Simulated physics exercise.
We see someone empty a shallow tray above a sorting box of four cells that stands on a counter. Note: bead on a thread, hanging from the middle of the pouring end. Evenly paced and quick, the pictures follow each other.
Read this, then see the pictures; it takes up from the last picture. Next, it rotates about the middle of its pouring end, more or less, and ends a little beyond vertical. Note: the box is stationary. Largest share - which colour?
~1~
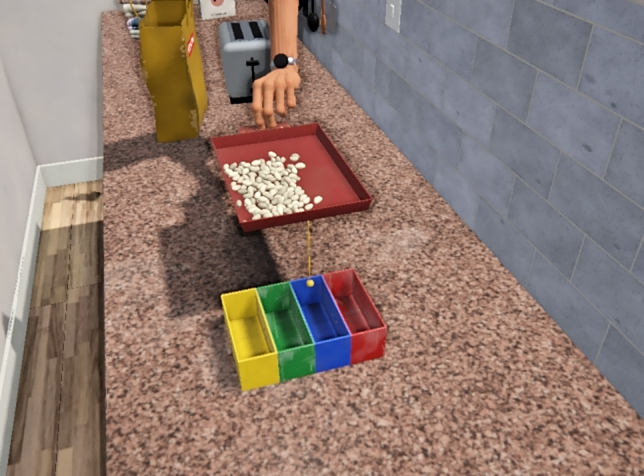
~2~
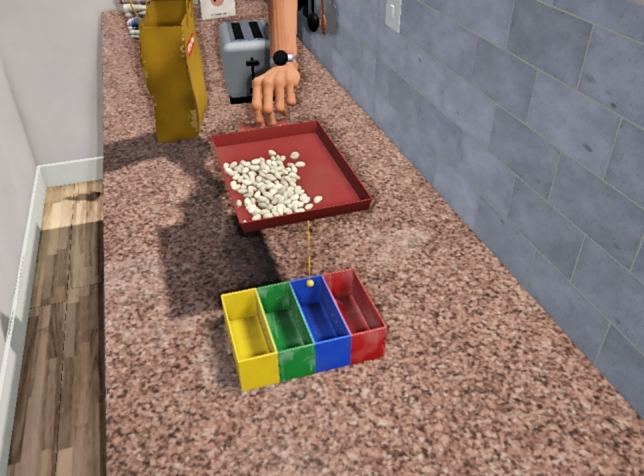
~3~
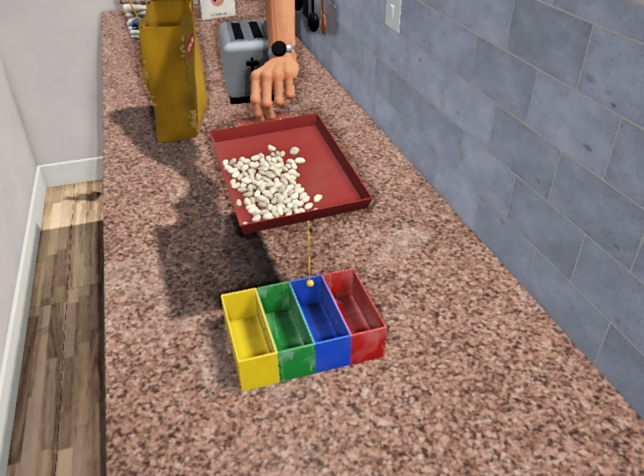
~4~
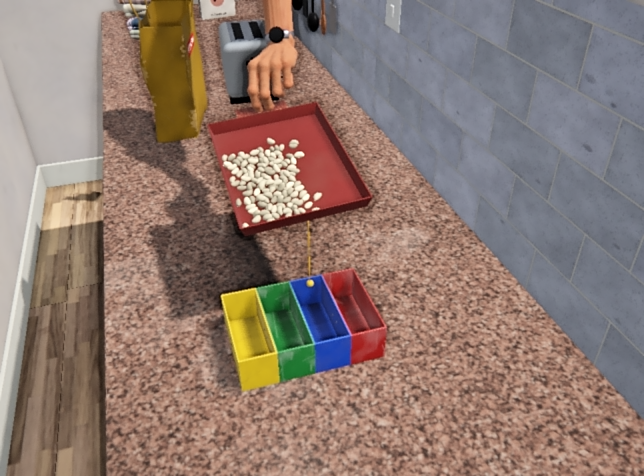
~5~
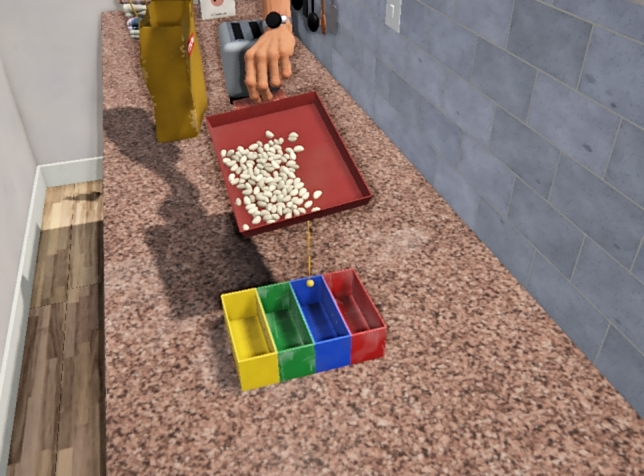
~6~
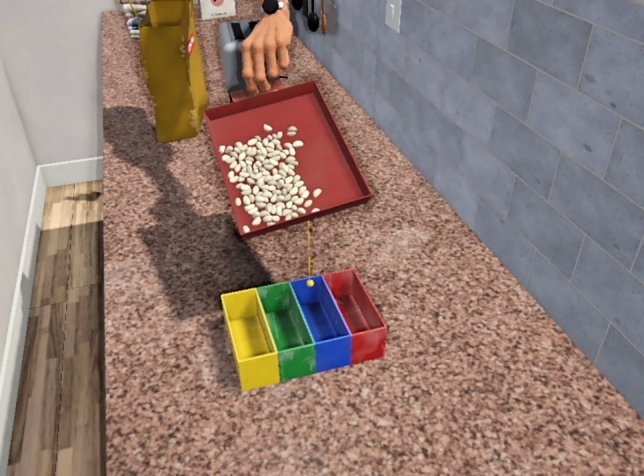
Yellow cell.
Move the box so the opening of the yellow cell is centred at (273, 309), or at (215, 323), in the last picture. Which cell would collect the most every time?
Placing A: The yellow cell / placing B: Green.
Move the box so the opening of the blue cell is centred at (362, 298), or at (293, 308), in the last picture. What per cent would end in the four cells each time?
Close to 10 per cent, followed by close to 100 per cent.
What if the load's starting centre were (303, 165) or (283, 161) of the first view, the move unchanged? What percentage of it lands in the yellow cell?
You'd see roughly 60 per cent first and roughly 60 per cent second.
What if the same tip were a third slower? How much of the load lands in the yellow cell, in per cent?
It would be around 70 per cent.
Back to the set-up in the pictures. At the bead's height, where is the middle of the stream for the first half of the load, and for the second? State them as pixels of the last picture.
Early-half point (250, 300); late-half point (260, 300).
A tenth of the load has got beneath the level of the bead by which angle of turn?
Around 90 degrees of turn.
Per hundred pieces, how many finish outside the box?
I'd put it at about 0 percent.
Just after the last frame, tray tipped steeply; almost all on the tray; just a few falling or outside the box.
A moment on, tray tipped past a quarter turn; about a tenth on the tray; roughly half in the yellow cell; roughly a quarter in the green cell; roughly a quarter falling or outside the box.
Further on, tray tipped past a quarter turn; roughly two thirds in the yellow cell; roughly a third in the green cell; just a few falling or outside the box.
When it is over, tray tipped past a quarter turn; roughly two thirds in the yellow cell; roughly a third in the green cell; not one in the blue cell; not one in the red cell; just a few outside the box.
